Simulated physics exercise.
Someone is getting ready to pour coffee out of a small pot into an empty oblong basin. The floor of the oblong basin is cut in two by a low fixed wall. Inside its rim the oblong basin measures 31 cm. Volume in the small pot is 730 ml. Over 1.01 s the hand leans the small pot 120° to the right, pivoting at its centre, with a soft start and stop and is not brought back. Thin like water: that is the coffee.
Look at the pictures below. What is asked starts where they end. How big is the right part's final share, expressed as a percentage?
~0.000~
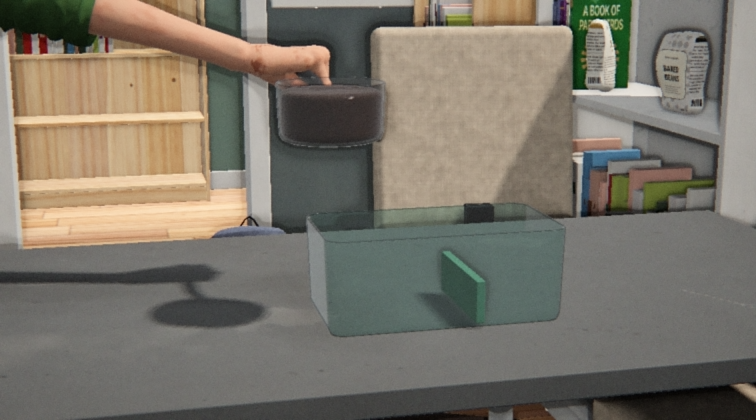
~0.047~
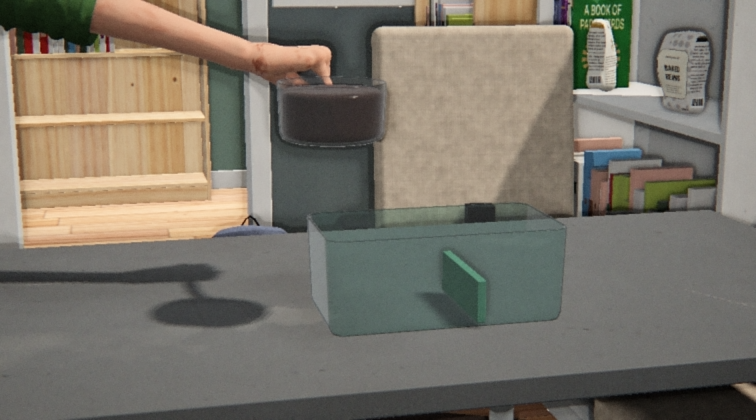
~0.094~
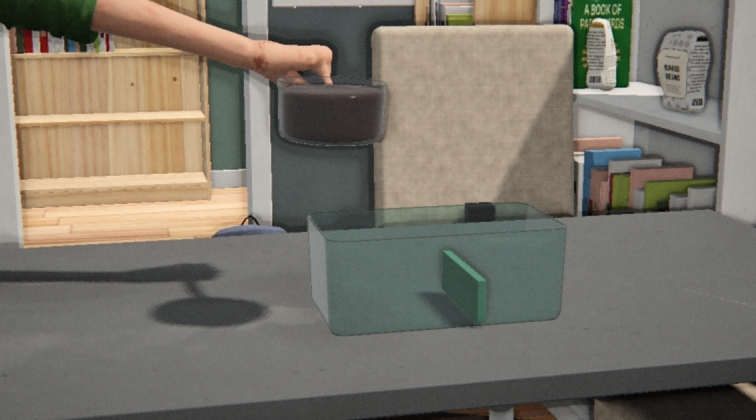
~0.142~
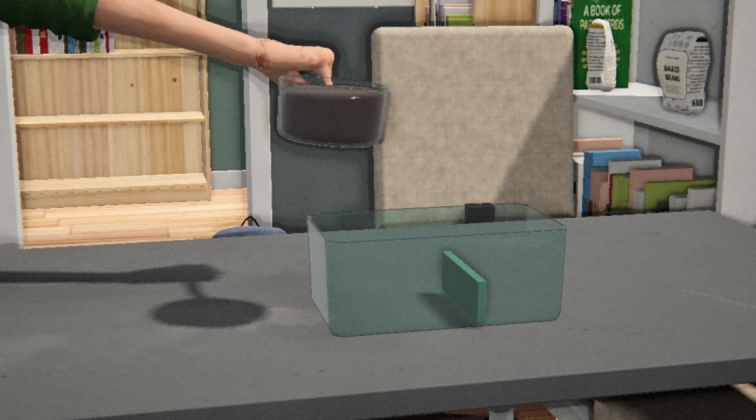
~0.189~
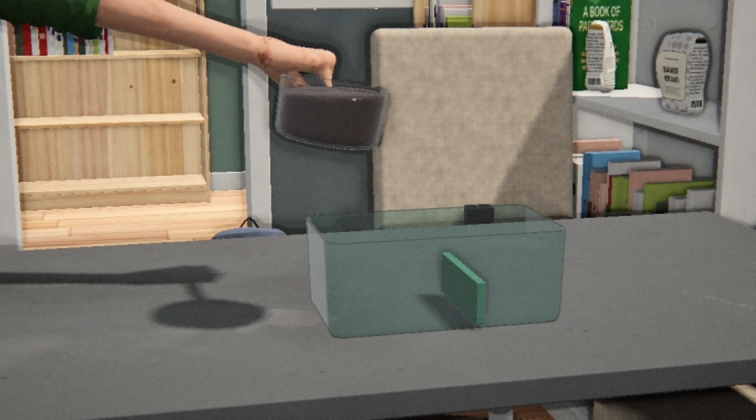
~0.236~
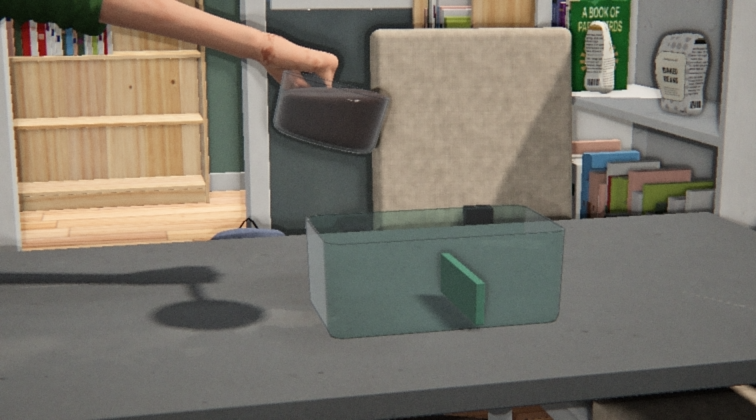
Some 3 per cent.
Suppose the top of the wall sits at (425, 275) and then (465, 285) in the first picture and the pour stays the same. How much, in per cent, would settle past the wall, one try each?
Respectively 60 and 15 %.
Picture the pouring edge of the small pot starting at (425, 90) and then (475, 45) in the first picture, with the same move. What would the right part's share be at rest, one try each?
First 60, then 80 per cent.
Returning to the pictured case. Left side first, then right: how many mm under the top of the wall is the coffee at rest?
On the left it's about 32 mm; on the right, about 54 mm.
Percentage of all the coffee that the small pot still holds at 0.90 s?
I reckon near 3 per cent still sits there.
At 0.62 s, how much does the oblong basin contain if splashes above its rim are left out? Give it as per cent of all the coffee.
Some 20 per cent.
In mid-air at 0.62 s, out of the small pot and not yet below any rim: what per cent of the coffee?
Near 40 per cent at that moment.
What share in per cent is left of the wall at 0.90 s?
Around 86 in a hundred.
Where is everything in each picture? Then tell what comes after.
In the first frame, tilt 0°; pouring edge (383, 83); surface from (279, 92) to (380, 90); the oblong basin's rim runs from (316, 230) to (545, 217); the wall's top is at (462, 267).
In the second frame, tilt 1°; pouring edge (384, 83); surface from (280, 92) to (381, 90).
In the third frame, tilt 3°; pouring edge (385, 84); surface from (281, 91) to (382, 90).
In the fourth frame, tilt 6°; pouring edge (386, 88); surface from (281, 92) to (382, 91).
In the fifth frame, tilt 10°; pouring edge (386, 94); surface from (281, 93) to (383, 93).
In the sixth frame, tilt 15°; pouring edge (387, 99); surface from (281, 94) to (385, 94).
After 0.62 s the tilt is 81° and 39 per cent is still to pour, 21 is left of the wall and 0 right of it.
After 0.90 s the tilt is 116° and 3 per cent is still to pour, 86 is left of the wall and 1 right of it.
After 1.19 s the tilt is 120° and 0 per cent is still to pour, 96 is left of the wall and 3 right of it.
After 1.51 s the tilt is 120° and 0 per cent is still to pour, 95 is left of the wall and 3 right of it.
In the end 95 per cent lies left of the wall, 3 right of it and 2 outside.
